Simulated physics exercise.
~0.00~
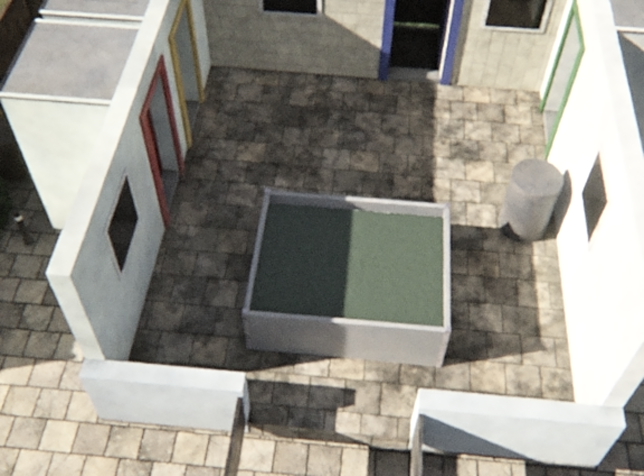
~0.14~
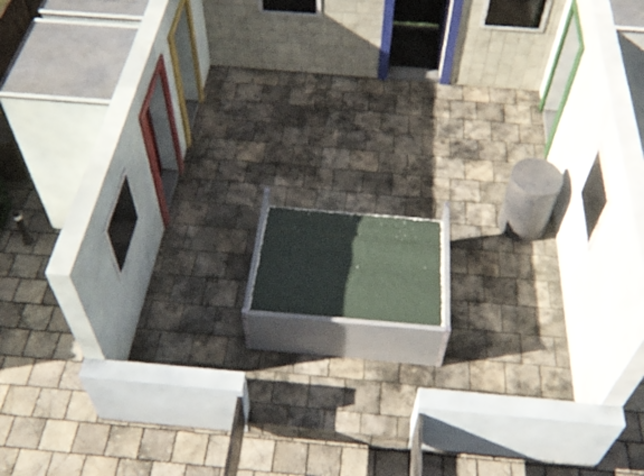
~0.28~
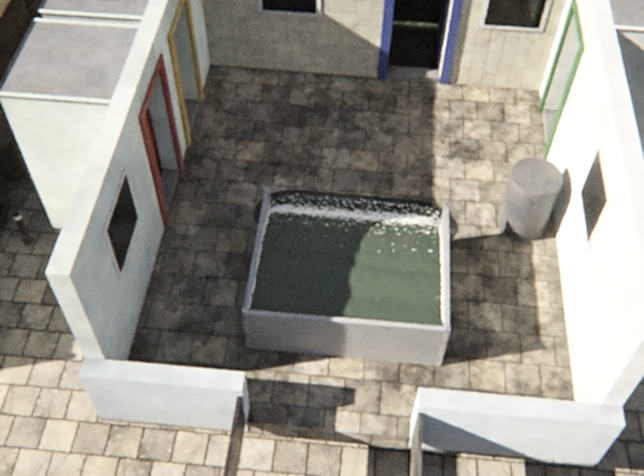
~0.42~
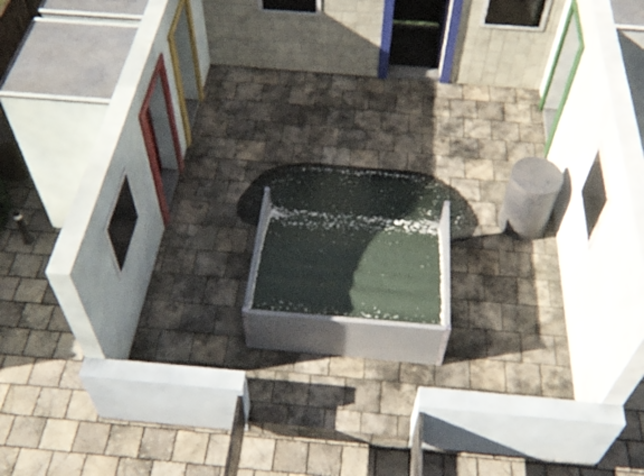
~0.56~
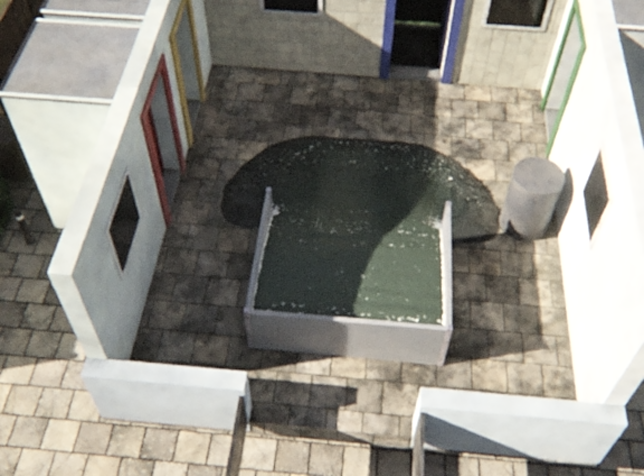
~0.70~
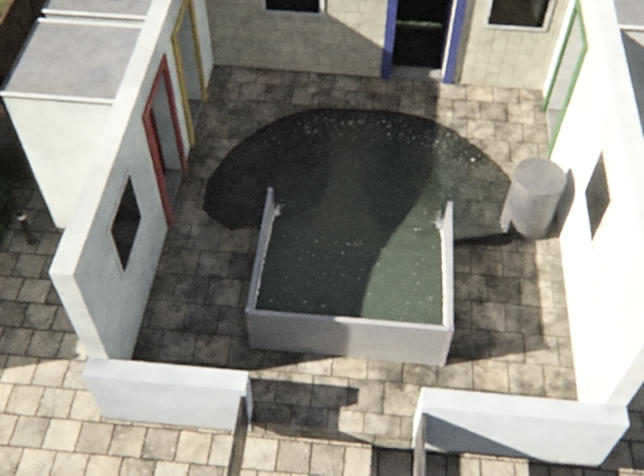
A grey-walled tank of dark green water stands in a paved, white-walled yard, seen from high above, its view almost steady. Red and yellow doorways are on the left, a blue one at the back, a green one on the right, near a grey cylinder. The tank's far side opens, and foaming water pours out backwards, fanning across the paving in a widening dark arc.
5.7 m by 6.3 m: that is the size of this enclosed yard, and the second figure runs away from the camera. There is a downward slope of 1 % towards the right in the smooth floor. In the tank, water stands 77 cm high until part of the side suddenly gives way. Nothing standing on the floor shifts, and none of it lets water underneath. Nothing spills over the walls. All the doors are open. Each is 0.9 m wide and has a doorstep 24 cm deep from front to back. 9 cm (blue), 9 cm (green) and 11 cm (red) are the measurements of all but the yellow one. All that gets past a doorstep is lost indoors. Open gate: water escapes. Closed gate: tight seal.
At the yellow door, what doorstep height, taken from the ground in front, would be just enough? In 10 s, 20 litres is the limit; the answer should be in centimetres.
16 cm.
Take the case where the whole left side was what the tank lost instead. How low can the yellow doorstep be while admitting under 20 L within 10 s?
Some 7.5 cm.
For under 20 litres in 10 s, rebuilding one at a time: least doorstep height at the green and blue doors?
Some 22 cm for green, some 33 cm for blue.
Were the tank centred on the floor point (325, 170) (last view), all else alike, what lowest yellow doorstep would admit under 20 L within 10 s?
Near 21 cm.
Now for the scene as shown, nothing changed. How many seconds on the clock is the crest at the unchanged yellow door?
That happens close to 3.0 s on the clock.
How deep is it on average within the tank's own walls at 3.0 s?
About 14 cm.
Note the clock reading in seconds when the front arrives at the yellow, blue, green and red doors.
Front arrival: Yellow 1.2 seconds, blue 0.9 seconds, green 1.3 seconds, red 1.0 seconds.
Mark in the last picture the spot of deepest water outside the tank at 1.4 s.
Near (368, 83).
After 1.4 s water covers 55 % of the floor, deepest (44 cm) near (368, 83); 6 cm at the yellow door, 0 litres in over its 6 cm doorstep.
After 3.0 s water covers 60 % of the floor, deepest (34 cm) near (538, 96); 20 cm at the yellow door, 30 litres in over its 6 cm doorstep.
After 10.0 s water covers 95 % of the floor, deepest (14 cm) near (574, 434); 5 cm at the yellow door, 105 litres in over its 6 cm doorstep.
At the yellow door as built, the water arrived by 1.3 s and peaked near 20 cm at 3.0 s.
With a doorstep of 13 cm, 33 litres would have come in within the 10 s; with 17.5 cm, 13 litres. So under 20 litres takes about 16 cm.
